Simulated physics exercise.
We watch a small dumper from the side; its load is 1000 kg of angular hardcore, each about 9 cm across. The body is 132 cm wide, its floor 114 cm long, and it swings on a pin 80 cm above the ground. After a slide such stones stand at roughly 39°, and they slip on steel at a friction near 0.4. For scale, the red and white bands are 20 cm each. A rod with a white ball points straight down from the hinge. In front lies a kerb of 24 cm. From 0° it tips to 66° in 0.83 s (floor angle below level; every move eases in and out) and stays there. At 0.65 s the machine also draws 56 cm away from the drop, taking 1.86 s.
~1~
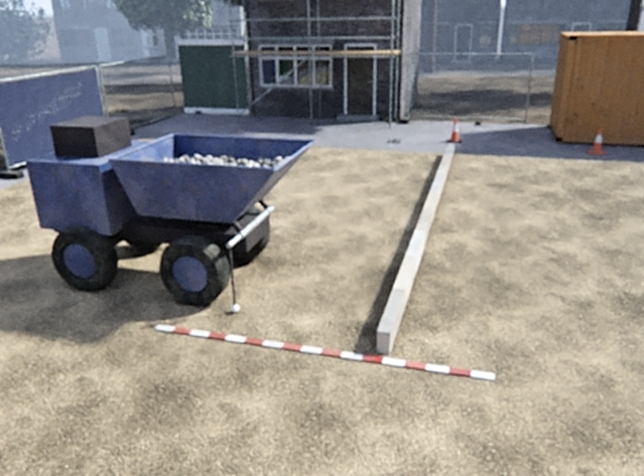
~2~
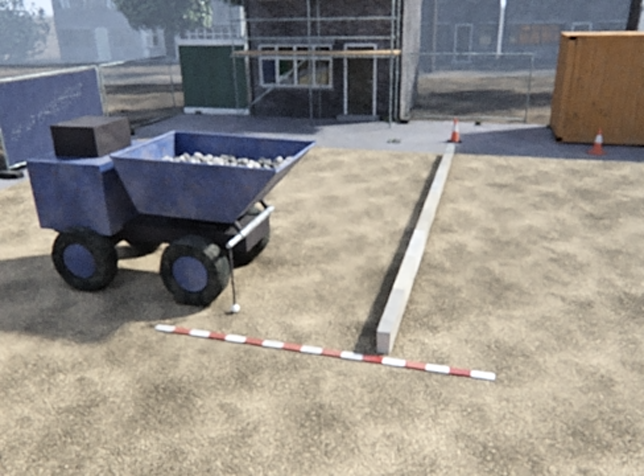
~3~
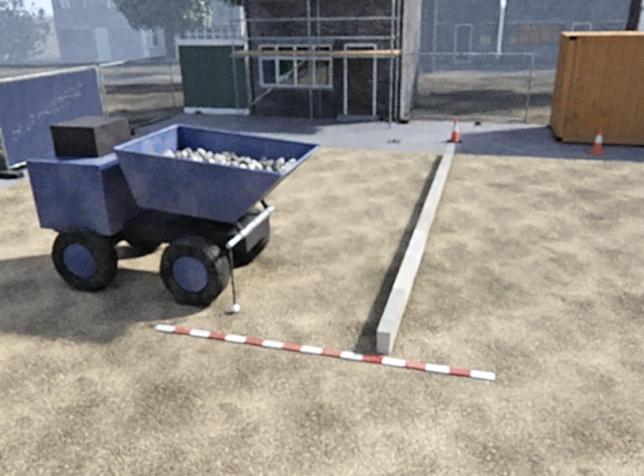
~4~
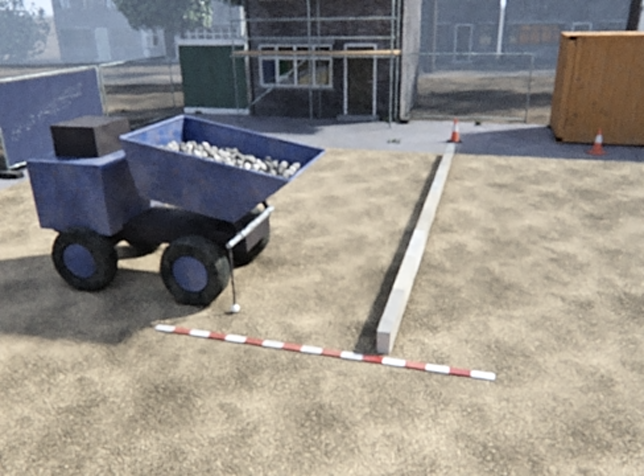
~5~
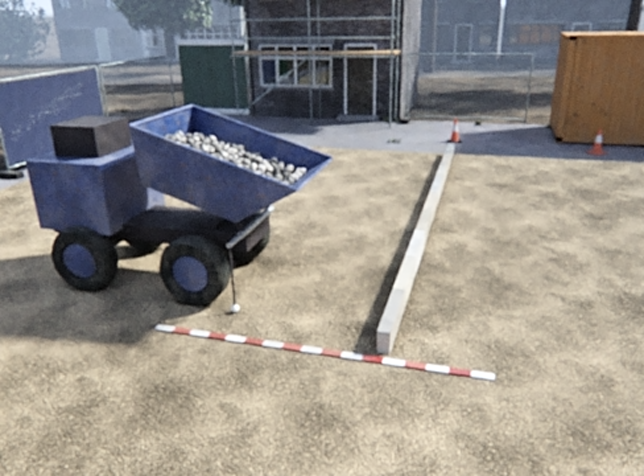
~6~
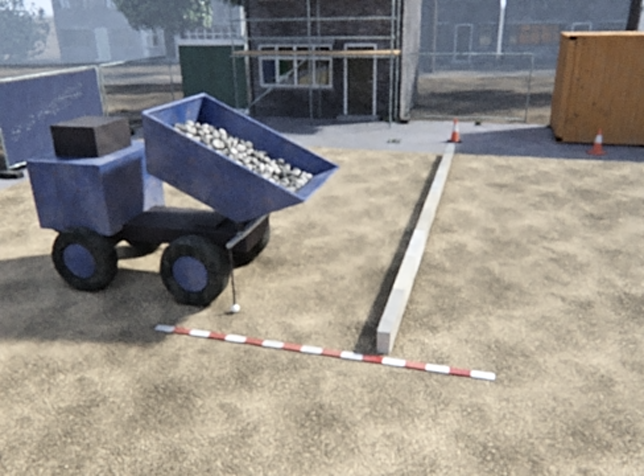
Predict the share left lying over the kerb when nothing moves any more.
Close to 5 in a hundred.
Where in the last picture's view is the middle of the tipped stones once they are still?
Near (357, 288).
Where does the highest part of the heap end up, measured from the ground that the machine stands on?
About 44 cm above it.
A little later the floor is at 55°; 100 % in the body; the foremost stones are at (309, 220).
Then the floor is at 66°; 99 % in the body, 1 % on this side of the kerb; the foremost stones are at (340, 238).
Later still the floor is at 66°; 17 % in the body, 78 % on this side of the kerb, 6 % over the kerb; the foremost stones are at (531, 323).
In the end the floor is at 66°; 12 % in the body, 82 % on this side of the kerb, 6 % over the kerb; the foremost stones are at (531, 323).
